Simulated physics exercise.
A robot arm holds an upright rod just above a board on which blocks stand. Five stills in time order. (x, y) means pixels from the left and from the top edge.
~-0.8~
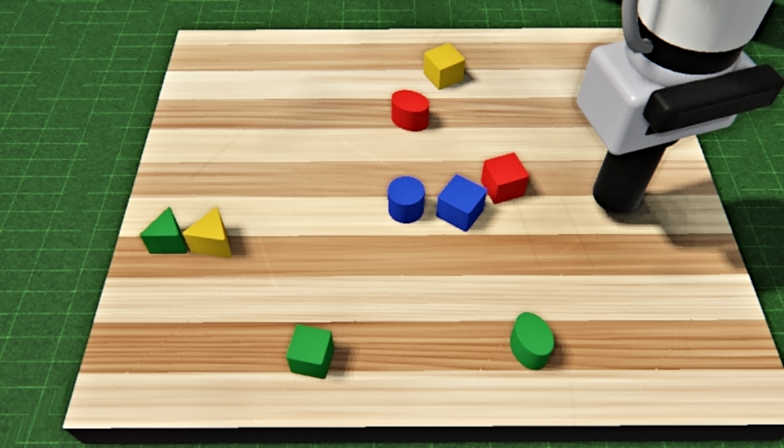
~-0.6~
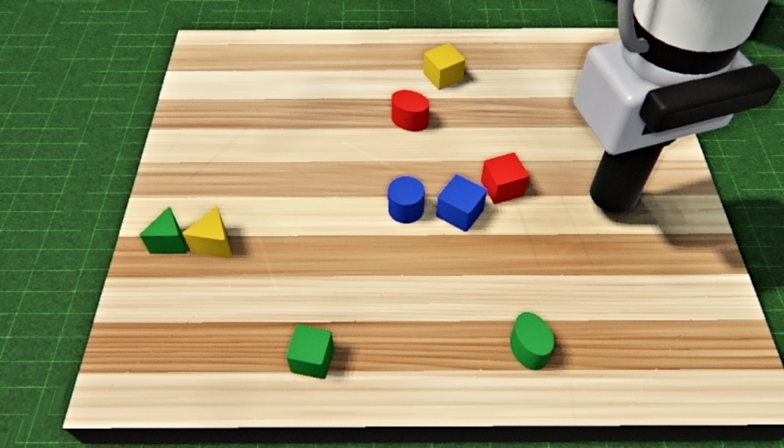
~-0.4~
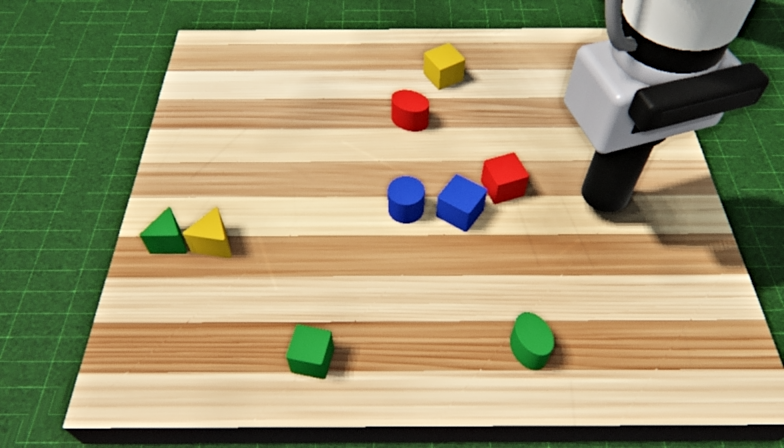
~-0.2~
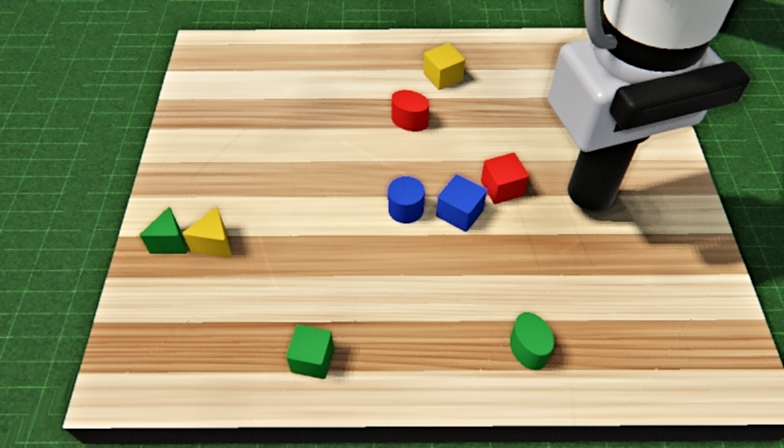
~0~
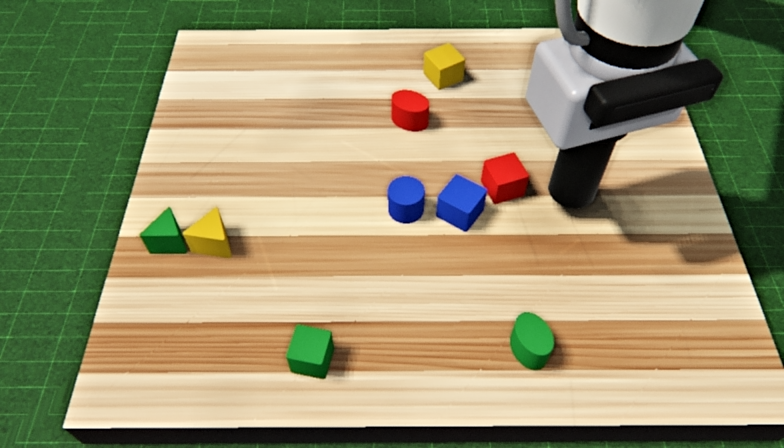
A robot arm with a black upright rod stands over the right side of a striped wooden board on a green grid surface, seen from above at an angle. A yellow cube and red round block sit near the top, blue round, blue and red blocks mid-board, green and yellow triangles left, and two green blocks below. The rod slides slowly left toward the red cube, touching nothing.
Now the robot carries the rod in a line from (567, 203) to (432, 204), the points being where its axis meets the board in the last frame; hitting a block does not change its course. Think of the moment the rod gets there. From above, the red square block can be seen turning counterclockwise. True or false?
False.
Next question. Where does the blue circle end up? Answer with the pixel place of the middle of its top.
My estimate: (364, 197).
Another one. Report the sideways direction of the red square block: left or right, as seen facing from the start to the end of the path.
Pushed right.
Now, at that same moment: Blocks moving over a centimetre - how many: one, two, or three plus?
Three or more will move.
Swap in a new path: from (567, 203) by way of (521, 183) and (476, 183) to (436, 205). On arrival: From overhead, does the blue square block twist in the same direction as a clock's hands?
No
On the path given first. One third of the way, rod (525, 191); red square block (486, 163), turned 20° clockwise.
Two thirds of the way, rod (479, 191); blue circle (398, 190); blue square block (435, 198), turned 15° anticlockwise; red square block (462, 155), turned 85° clockwise.
At the end, rod (433, 192); blue circle (364, 197); blue square block (404, 211), turned 65° anticlockwise; red square block (454, 153), turned 110° clockwise.
